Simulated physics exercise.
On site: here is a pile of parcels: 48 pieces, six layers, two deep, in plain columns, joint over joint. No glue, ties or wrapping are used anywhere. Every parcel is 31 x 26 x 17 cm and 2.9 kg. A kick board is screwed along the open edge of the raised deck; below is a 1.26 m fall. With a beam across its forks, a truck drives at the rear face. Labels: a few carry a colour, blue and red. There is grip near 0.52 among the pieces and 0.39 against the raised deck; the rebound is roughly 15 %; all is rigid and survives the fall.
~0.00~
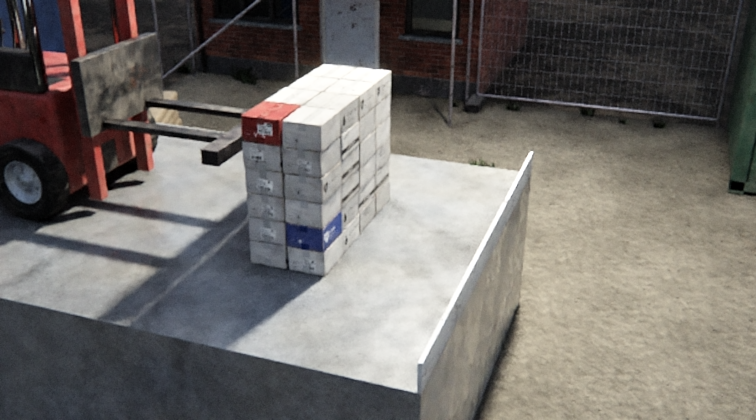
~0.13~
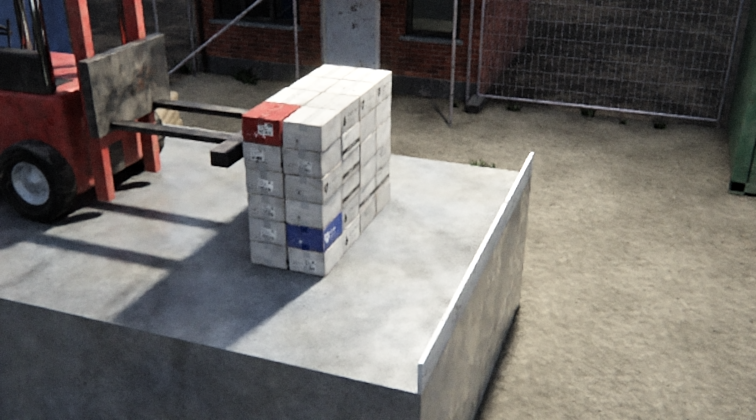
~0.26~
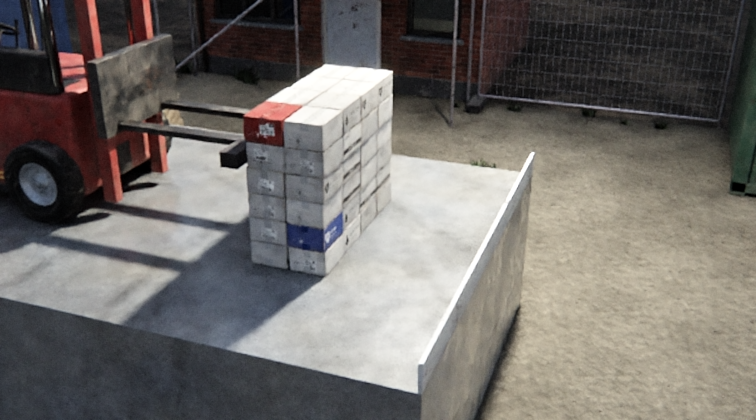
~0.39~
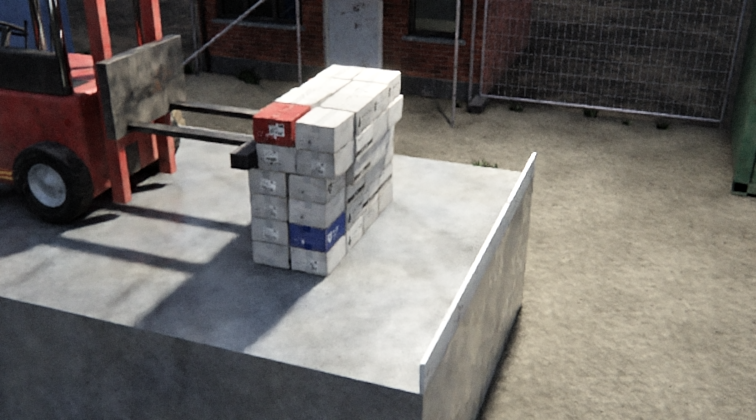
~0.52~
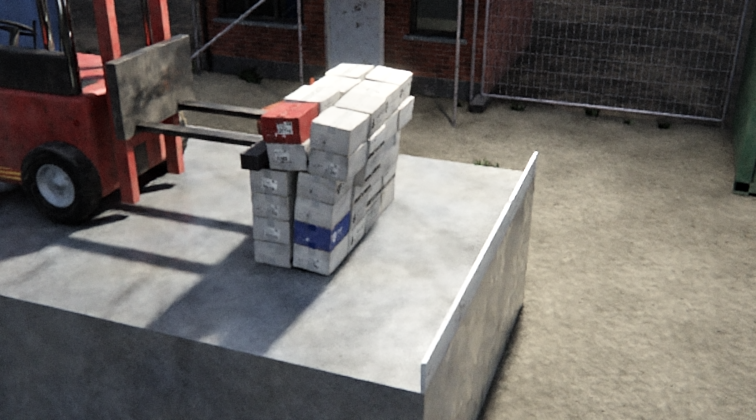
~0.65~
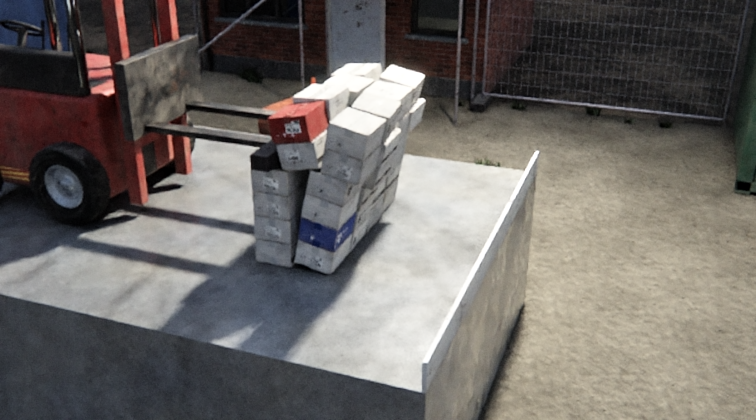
Red forklift driving its forks rightward into a stack of white boxes, shoving the upper layers and leaning the near columns right.
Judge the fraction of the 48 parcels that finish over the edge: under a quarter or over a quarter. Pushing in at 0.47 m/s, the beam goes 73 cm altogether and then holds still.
I would say fewer than one in four of them end over the edge.
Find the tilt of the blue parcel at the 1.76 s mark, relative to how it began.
I'd estimate close to 90°.
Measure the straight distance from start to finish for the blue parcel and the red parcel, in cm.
Blue 40 cm, red 110 cm.
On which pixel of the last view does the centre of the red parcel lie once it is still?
About (237, 291).
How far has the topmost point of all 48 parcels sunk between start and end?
I make it close to 35 cm.
Around 0.90 s, none of the 48 parcels over the edge, 35 disturbed; blue parcel tipped 24°; red parcel tipped 17°.
Around 1.18 s, none of the 48 parcels over the edge, 35 disturbed; red parcel tipped 56°, 16 cm lower; blue parcel tipped 50°.
Around 1.76 s, 4 of the 48 parcels over the edge; red parcel on its side; blue parcel on its side.
Finally (2.7 s), 5 of the 48 parcels over the edge; red parcel upside down; blue parcel on its side. That is 10 per cent. Seen by the last camera, middles, red parcel near (237, 291), blue parcel near (377, 255).
